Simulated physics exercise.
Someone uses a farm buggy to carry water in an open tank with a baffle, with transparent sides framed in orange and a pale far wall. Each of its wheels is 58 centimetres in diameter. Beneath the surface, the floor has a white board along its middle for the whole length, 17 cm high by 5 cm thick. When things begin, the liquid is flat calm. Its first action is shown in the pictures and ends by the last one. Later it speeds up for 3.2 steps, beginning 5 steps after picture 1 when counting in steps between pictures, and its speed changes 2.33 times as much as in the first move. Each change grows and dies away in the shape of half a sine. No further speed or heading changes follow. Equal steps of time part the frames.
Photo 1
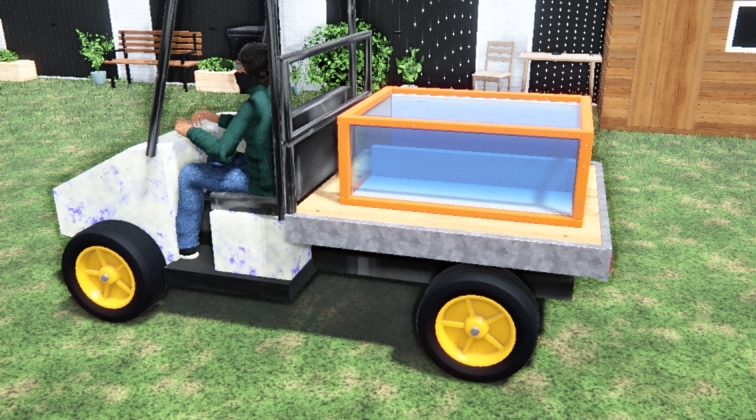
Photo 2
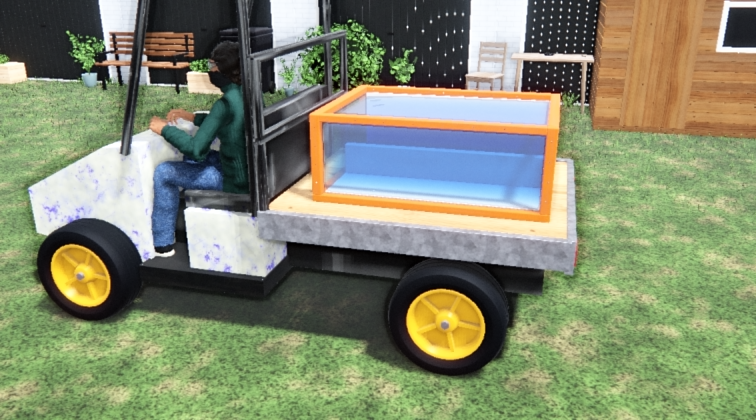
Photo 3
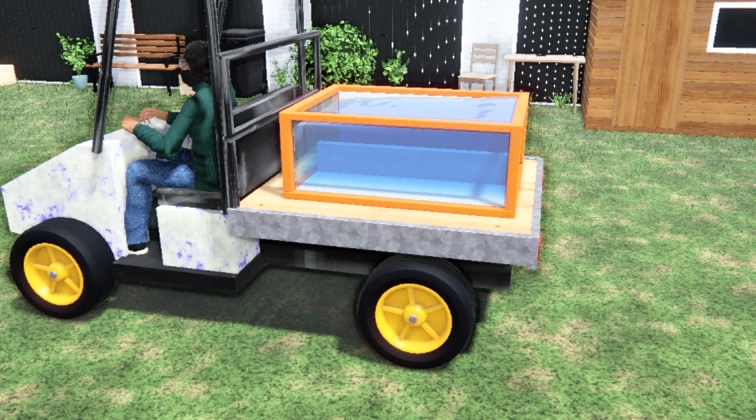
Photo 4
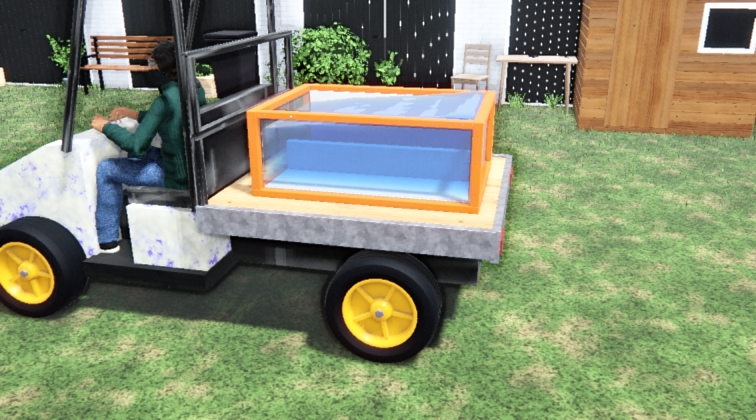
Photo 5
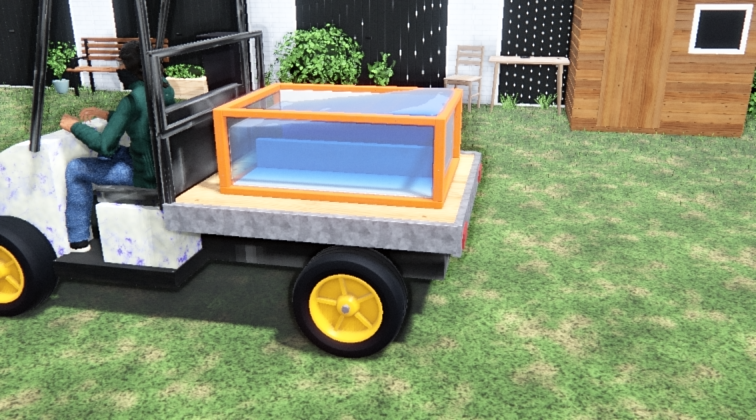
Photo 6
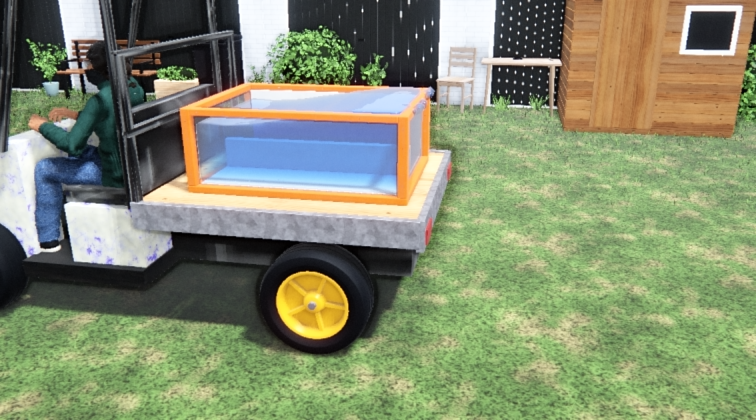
A farm buggy with a seated driver rolled left across the grass, carrying an orange-framed clear tank of water on its flat bed, and the water, level at first, tilted up toward the right end.
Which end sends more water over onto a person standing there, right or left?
The right end does.
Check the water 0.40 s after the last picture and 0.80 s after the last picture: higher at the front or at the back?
First at the rear end, then at the forward end.
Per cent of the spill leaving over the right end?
Roughly 70 in a hundred.
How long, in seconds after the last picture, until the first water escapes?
It first spills at close to 0.4 s.
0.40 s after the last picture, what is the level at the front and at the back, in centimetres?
Front reads 26 centimetres, back reads 46 centimetres.
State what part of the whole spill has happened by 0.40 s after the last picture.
Close to 20 in a hundred.
Another 0.40 s on from the last picture, the surface is 26 cm up at the front and 46 cm at the back; 1 per cent is out, over the right end.
Another 0.80 s on from the last picture, the surface is 40 cm up at the front and 36 cm at the back; 3 per cent is out, over the right end.
Another 1.30 s on from the last picture, the surface is 40 cm up at the front and 29 cm at the back; 3 per cent is out, over the right end, a little elsewhere.
Another 3.33 s on from the last picture, 5 per cent is out, over the right end, a little elsewhere; the left end has passed 0 per cent and the right end 3.
